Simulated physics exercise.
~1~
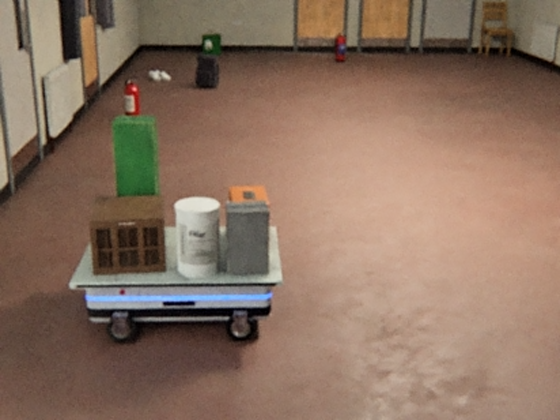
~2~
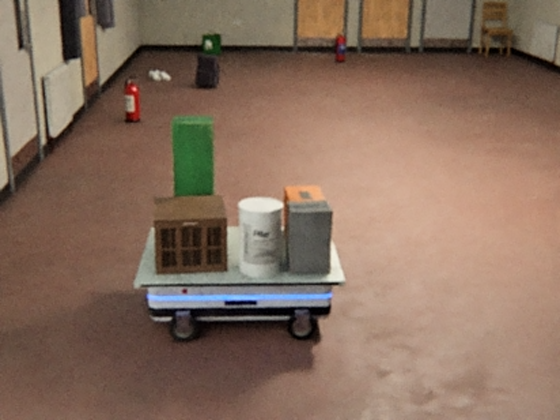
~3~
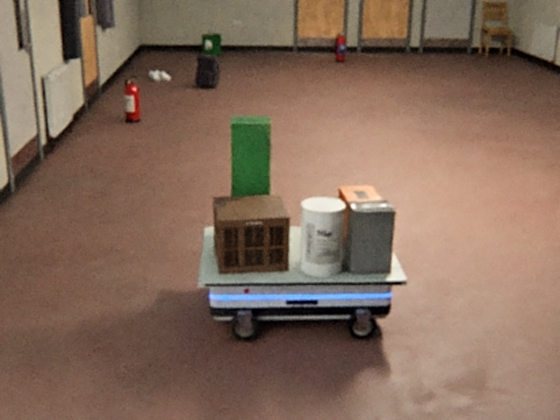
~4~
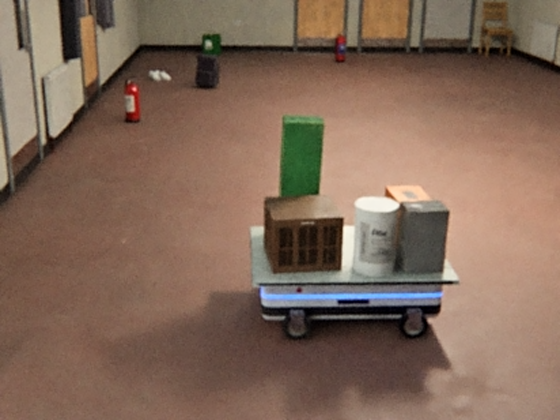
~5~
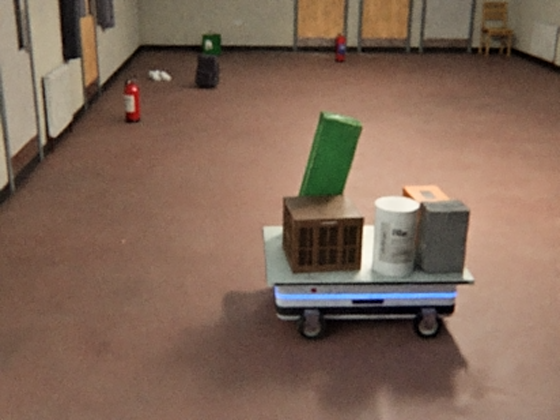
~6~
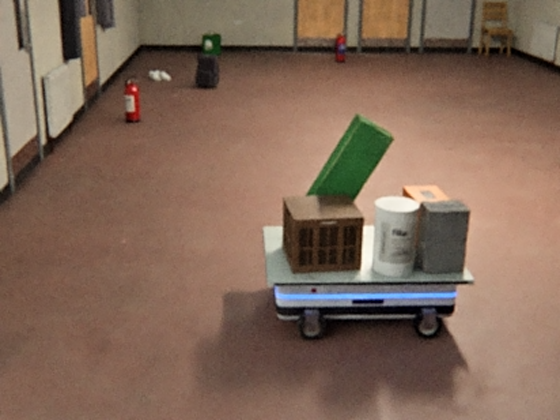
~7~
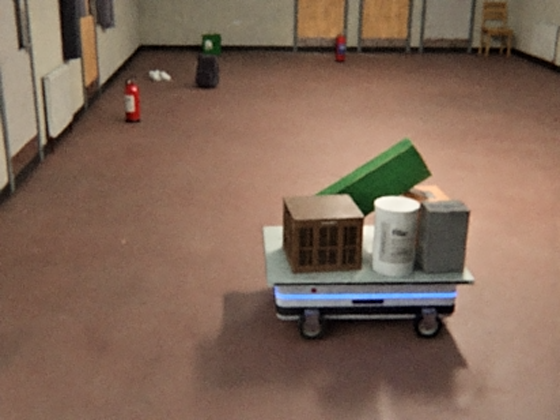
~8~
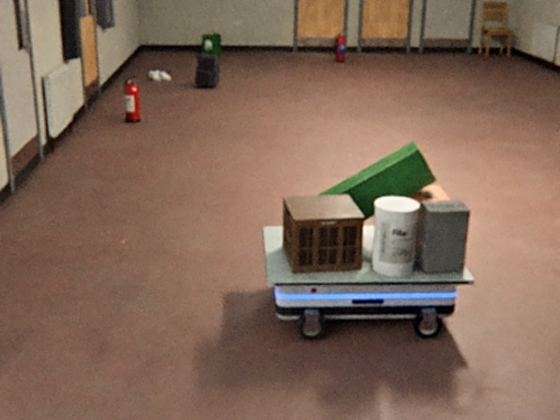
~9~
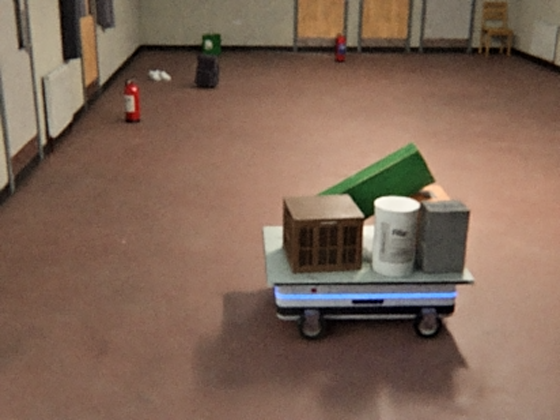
The clip shows a flat cart carrying a brown crate, white pail, grey box, orange toolbox and tall green box rolling right across a floor. As it stops, the green box tips right and comes to rest slanted over the toolbox, while the other items stay upright.
